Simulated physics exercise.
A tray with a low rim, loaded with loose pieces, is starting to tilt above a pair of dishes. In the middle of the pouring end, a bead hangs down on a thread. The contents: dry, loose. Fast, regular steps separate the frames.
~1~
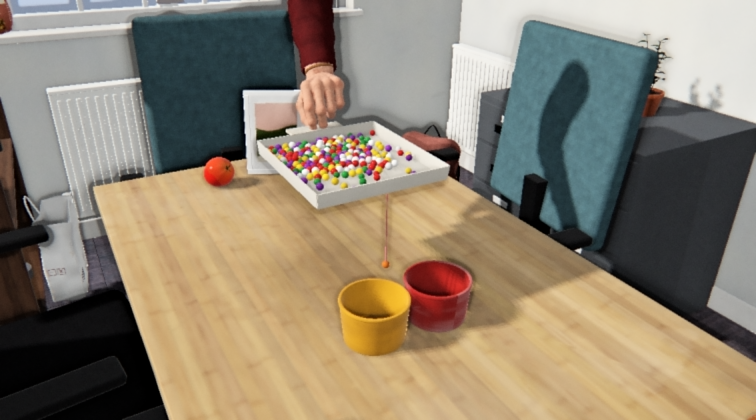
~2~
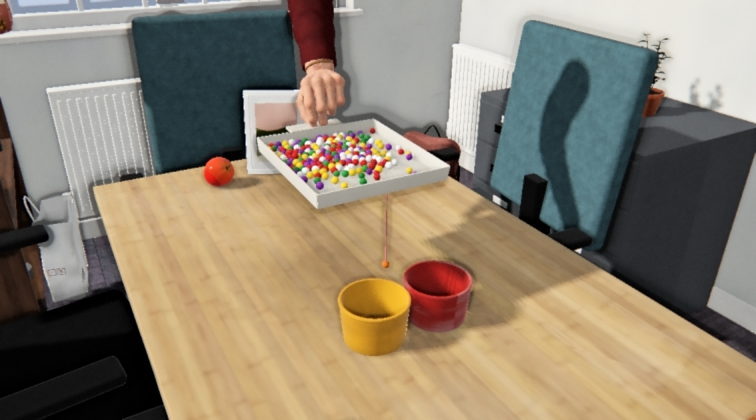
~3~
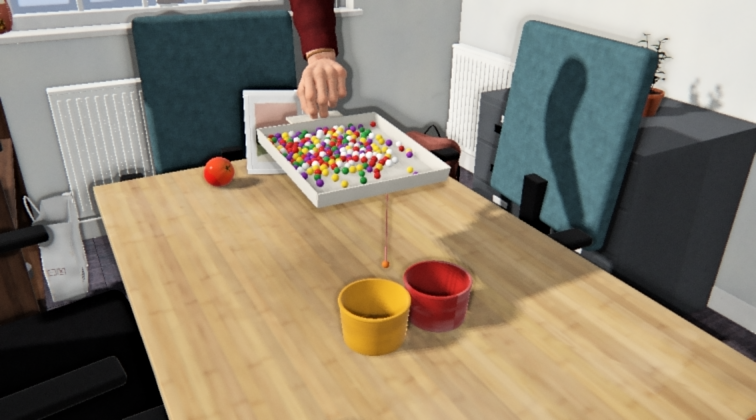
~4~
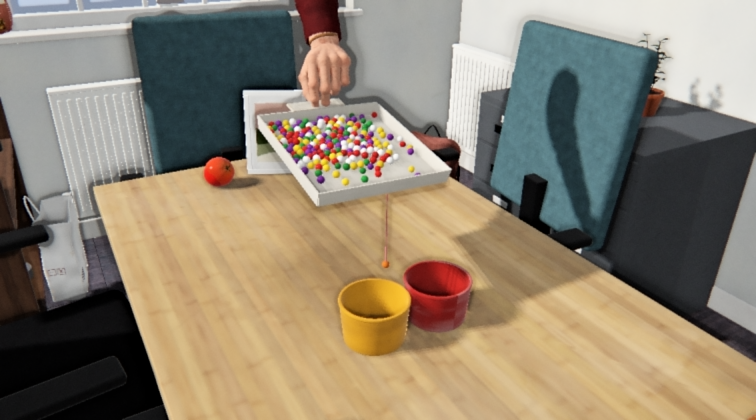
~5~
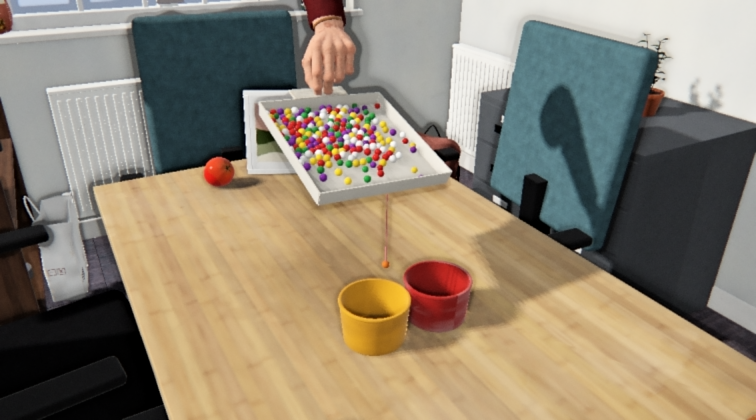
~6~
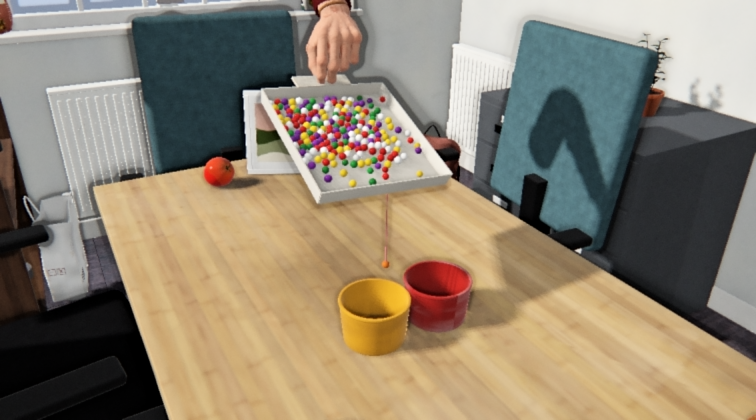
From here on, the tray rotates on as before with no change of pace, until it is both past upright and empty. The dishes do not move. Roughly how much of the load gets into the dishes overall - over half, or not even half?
Over half gets in.
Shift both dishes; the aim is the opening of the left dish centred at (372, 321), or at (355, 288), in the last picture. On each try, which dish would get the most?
Try 1: The dish at right; try 2: The dish at right.
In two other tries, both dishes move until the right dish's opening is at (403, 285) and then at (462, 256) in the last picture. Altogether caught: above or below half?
In order, they'd catch a minor share, and next a minor share.
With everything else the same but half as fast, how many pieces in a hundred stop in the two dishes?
It would be close to 70 per cent.
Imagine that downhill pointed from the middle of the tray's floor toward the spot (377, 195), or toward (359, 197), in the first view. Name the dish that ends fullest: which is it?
Taking them in order: Left side, followed by left side.
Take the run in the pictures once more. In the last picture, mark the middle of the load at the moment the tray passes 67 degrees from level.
About (402, 172).
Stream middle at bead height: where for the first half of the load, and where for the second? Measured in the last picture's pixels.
(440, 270) first, (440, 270) later.
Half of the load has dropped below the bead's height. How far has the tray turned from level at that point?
Reading: Some 110°.
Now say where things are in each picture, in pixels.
Corners of the pouring end near (317, 194) and (448, 165), level; middle of the load near (328, 157), round plastic beads; left dish near (392, 333); right dish near (456, 310); bead on its thread near (386, 264), in the first picture.
Corners of the pouring end near (318, 194) and (448, 166), level; middle of the load near (328, 156), in the second picture.
Corners of the pouring end near (318, 193) and (448, 167), tipped barely, lowest at the right corner; middle of the load near (328, 150), in the third picture.
Corners of the pouring end near (319, 193) and (449, 169), tipped a little, lowest at the right corner; middle of the load near (329, 142), in the fourth picture.
Corners of the pouring end near (320, 192) and (450, 171), tipped clearly, lowest at the right corner; middle of the load near (332, 135), in the fifth picture.
Corners of the pouring end near (322, 192) and (451, 173), tipped clearly, lowest at the right corner; middle of the load near (336, 131), the whole lot on the move; left dish near (392, 333); right dish near (456, 310), in the sixth picture.
Shortly afterwards, tray tipped steeply; the bulk on the tray; only a few in the right dish; only a few outside both; a little in the air.
Next, tray tipped past a quarter turn; near a third on the tray; only a few in the left dish; near a quarter in the right dish; a little outside both; near a third in the air.
Some moments later, tray tipped past a quarter turn; a little in the left dish; near two thirds in the right dish; near a quarter outside both.
In the end, tray tipped past a quarter turn; a little in the left dish; near two thirds in the right dish; near a quarter outside both.
